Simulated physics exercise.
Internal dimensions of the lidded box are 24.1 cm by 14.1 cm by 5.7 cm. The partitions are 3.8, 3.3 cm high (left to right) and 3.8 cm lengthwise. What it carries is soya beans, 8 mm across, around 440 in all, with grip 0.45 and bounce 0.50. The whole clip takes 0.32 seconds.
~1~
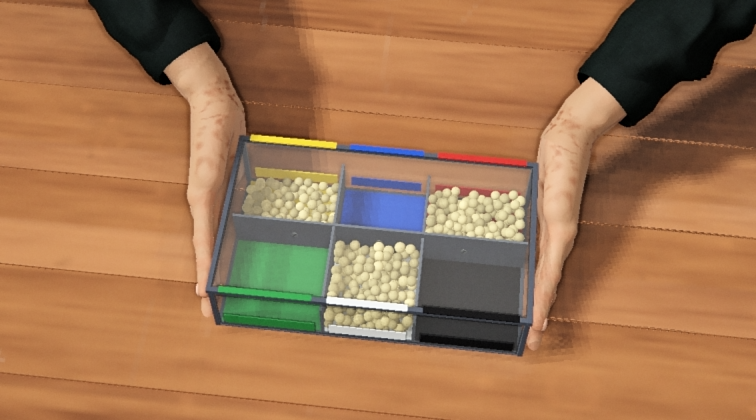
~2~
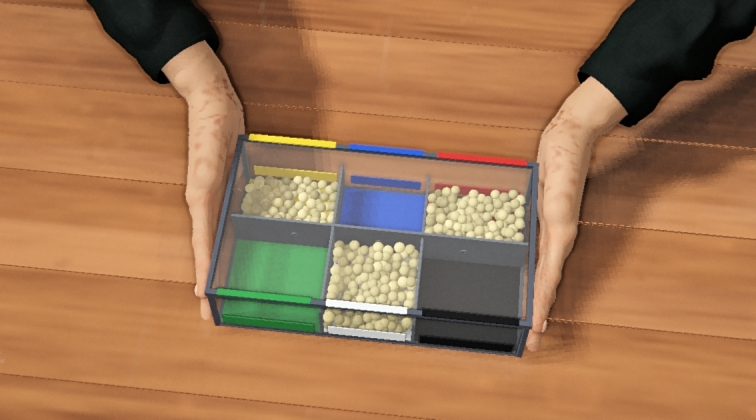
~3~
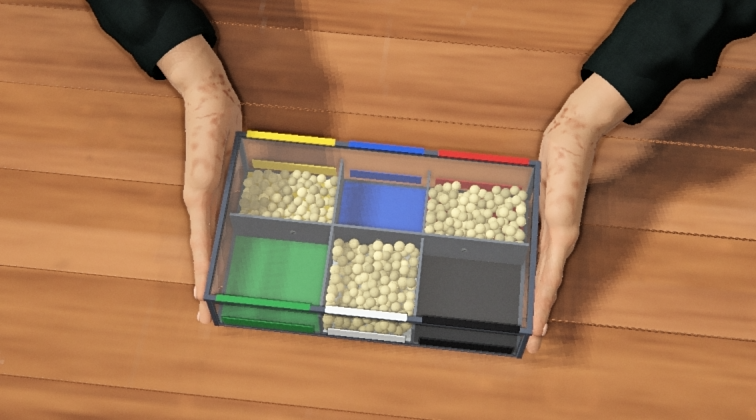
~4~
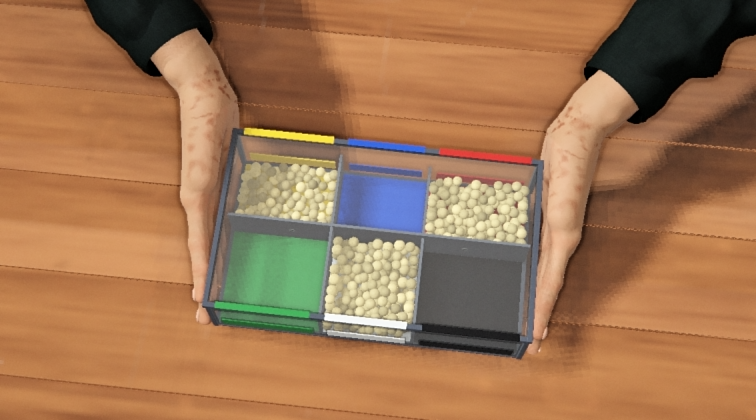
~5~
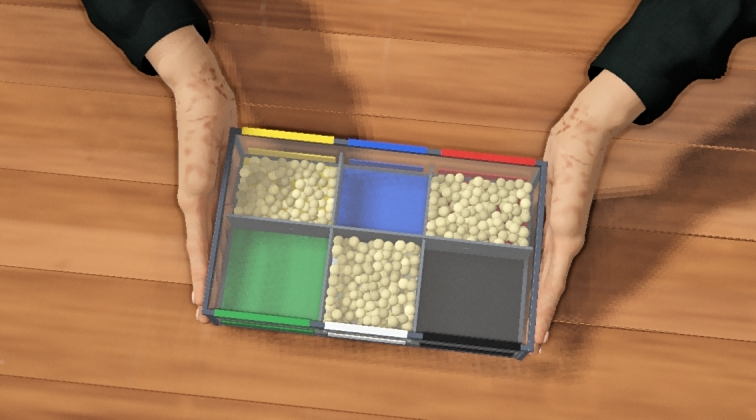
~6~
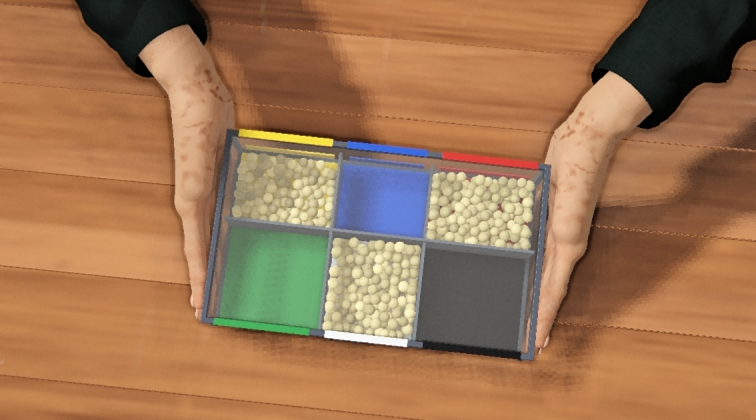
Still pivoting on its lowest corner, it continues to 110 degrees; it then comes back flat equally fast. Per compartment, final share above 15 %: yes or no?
Red no; blue no; green yes; yellow no; white yes; black yes.
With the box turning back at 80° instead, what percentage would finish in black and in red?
Shares: Black 10, red 30, per cent.
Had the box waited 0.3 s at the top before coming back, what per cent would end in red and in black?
Then red keeps 0% and black keeps 40%.
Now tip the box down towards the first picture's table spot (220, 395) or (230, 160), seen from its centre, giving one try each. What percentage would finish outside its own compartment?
Near 55 and 70 percent, in that order.
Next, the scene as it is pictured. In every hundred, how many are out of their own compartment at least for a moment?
Something like 60 per cent of the pieces.
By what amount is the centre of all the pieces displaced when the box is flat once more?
Around 5.0 centimetres, start to finish.
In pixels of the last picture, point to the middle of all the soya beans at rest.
Est. centre at rest: (391, 309) px.
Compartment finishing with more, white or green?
More settles in the white compartment.
Then, 1.05 s after the last picture, tilt 109 degrees; red 15 %, green 10 %, yellow 10 %, white 40 %, black 25 %.
Then, 1.76 s after the last picture, tilt 47 degrees; red 5 %, green 20 %, white 40 %, black 35 %.
Then, 2.49 s after the last picture, tilt 0 degrees; red 5 %, green 20 %, white 40 %, black 35 %.
In the end, red 5 %, blue 0 %, green 20 %, yellow 0 %, white 40 %, black 35 %.
